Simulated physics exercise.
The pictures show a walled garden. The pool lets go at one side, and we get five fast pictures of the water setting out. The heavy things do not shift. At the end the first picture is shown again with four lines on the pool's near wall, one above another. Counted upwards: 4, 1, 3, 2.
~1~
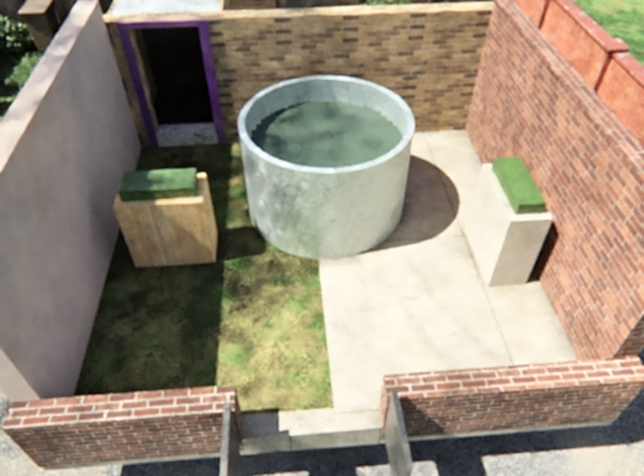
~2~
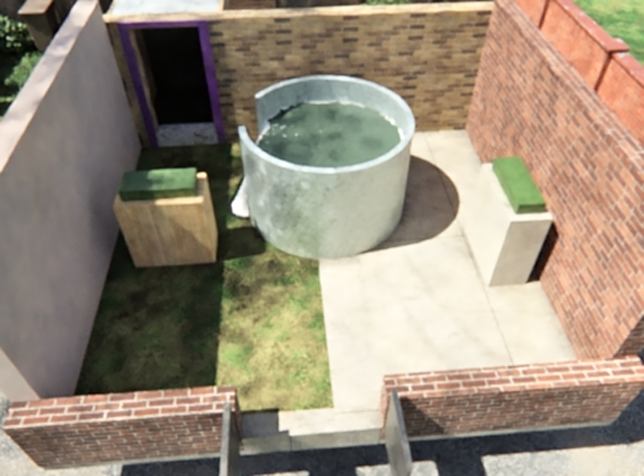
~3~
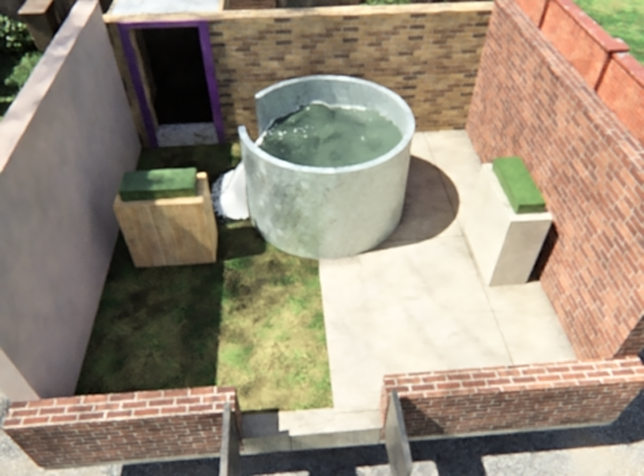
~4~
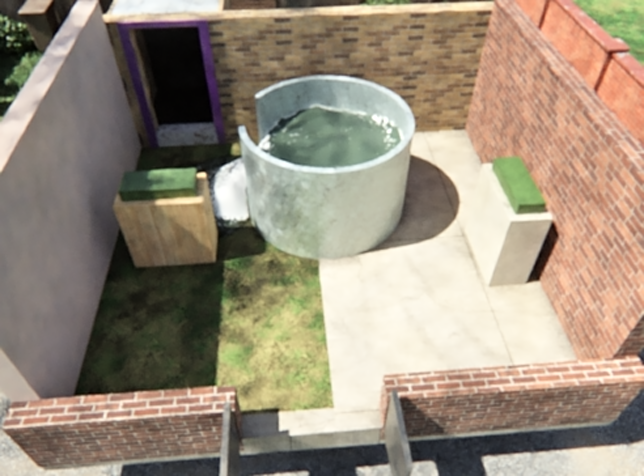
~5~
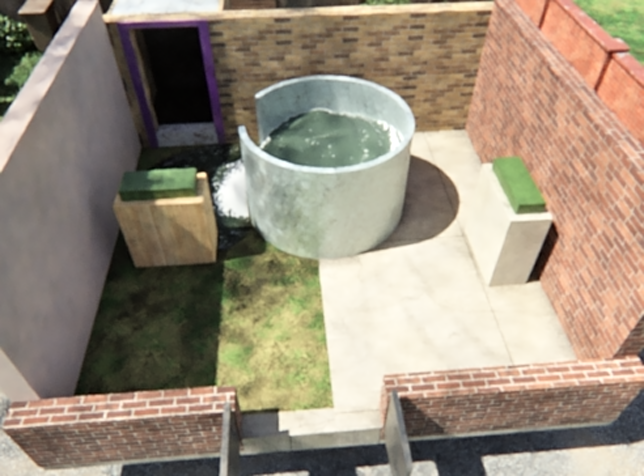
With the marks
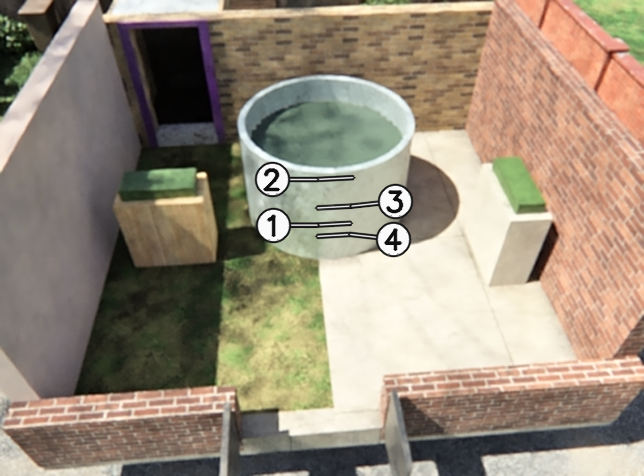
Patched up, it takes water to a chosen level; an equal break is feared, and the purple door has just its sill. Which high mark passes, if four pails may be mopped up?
Level 1.
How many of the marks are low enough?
Two.
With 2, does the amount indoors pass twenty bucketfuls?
Yes.
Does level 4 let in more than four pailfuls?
No, not at all.
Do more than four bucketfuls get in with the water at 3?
Yes, that goes wrong.
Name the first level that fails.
The answer is 3.
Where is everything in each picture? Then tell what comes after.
Water in the pool at rest, its middle at (326, 141); foot of the purple doorway at (189, 145); open gate at (310, 377), in the first frame.
In the second frame, 1 % of the ground under water, visible out to (238, 200).
In the third frame, 4 % of the ground under water, visible out to (228, 211).
In the fourth frame, 8 % of the ground under water, visible out to (237, 223).
Water covers 15 % of the ground, its front hidden from here, in the fifth frame.
In white, 1 at (334, 224); 2 at (335, 178); 3 at (334, 207); 4 at (333, 235); from the bottom up 4, 1, 3, 2.
With 1, a splash gets over, under a bucket.
With 2, dozens of bucketfuls pour in.
With 3, about 10 bucketfuls get in.
With 4, nothing gets over.
